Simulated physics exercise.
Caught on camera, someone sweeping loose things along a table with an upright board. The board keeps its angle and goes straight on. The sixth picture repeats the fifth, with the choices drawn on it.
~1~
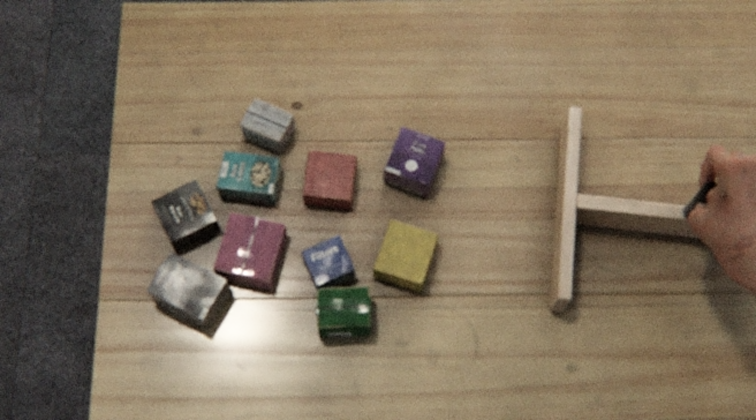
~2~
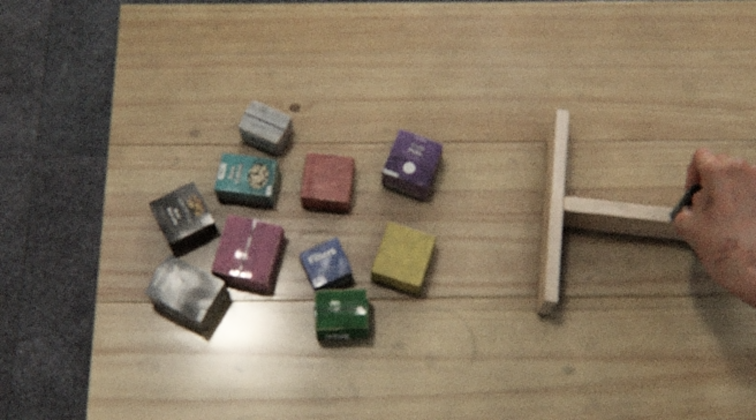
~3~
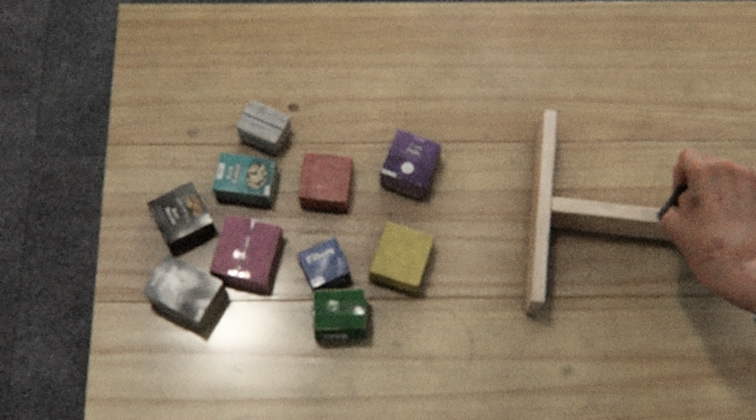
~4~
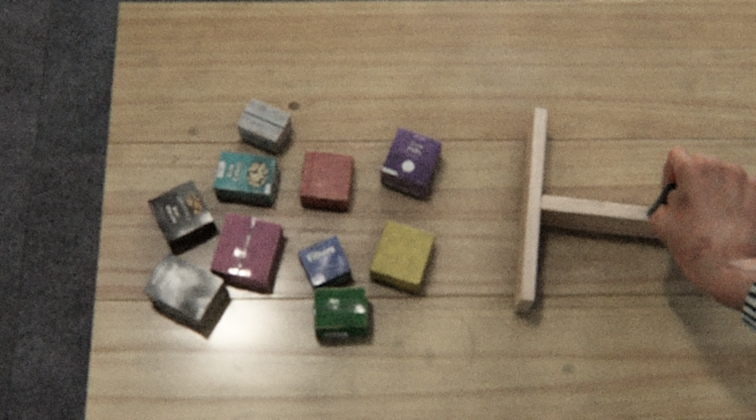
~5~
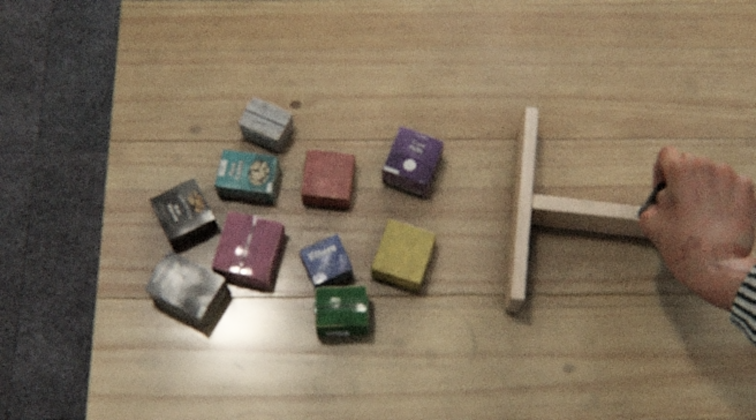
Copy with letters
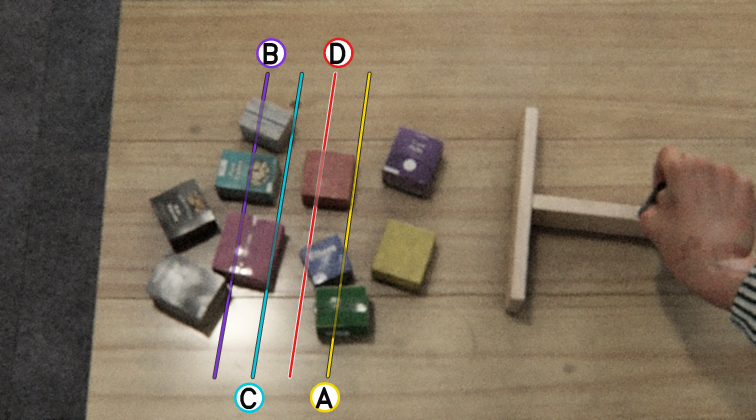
At first, a hand at the right grips the handle of a T-shaped wooden board, which stands apart from a loose cluster of colourful small boxes and blocks on a wooden table. The hand then slides the board steadily leftward, narrowing the gap, while the cluster stays in place, untouched.
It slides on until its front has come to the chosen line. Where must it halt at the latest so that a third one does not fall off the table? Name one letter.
The farthest such stop is B.
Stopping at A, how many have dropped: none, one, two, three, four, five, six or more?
In all, none.
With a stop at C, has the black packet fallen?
By then, yes.
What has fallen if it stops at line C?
It is the black packet.
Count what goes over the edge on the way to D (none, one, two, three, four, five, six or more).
By then, none.
On the marked copy, A at (350, 217); B at (242, 218); C at (279, 217); D at (314, 217).
Following B. Soon after the start, board (423, 201); purple packet (396, 163); yellow block (384, 257).
Later, board (321, 201); black packet (135, 199); grey box (182, 293).
In the end, board (244, 202); black packet over the edge; pink box (115, 228); one fallen.
As for the rest, A is within the limit but short; C is within the limit but short; D is within the limit but short.
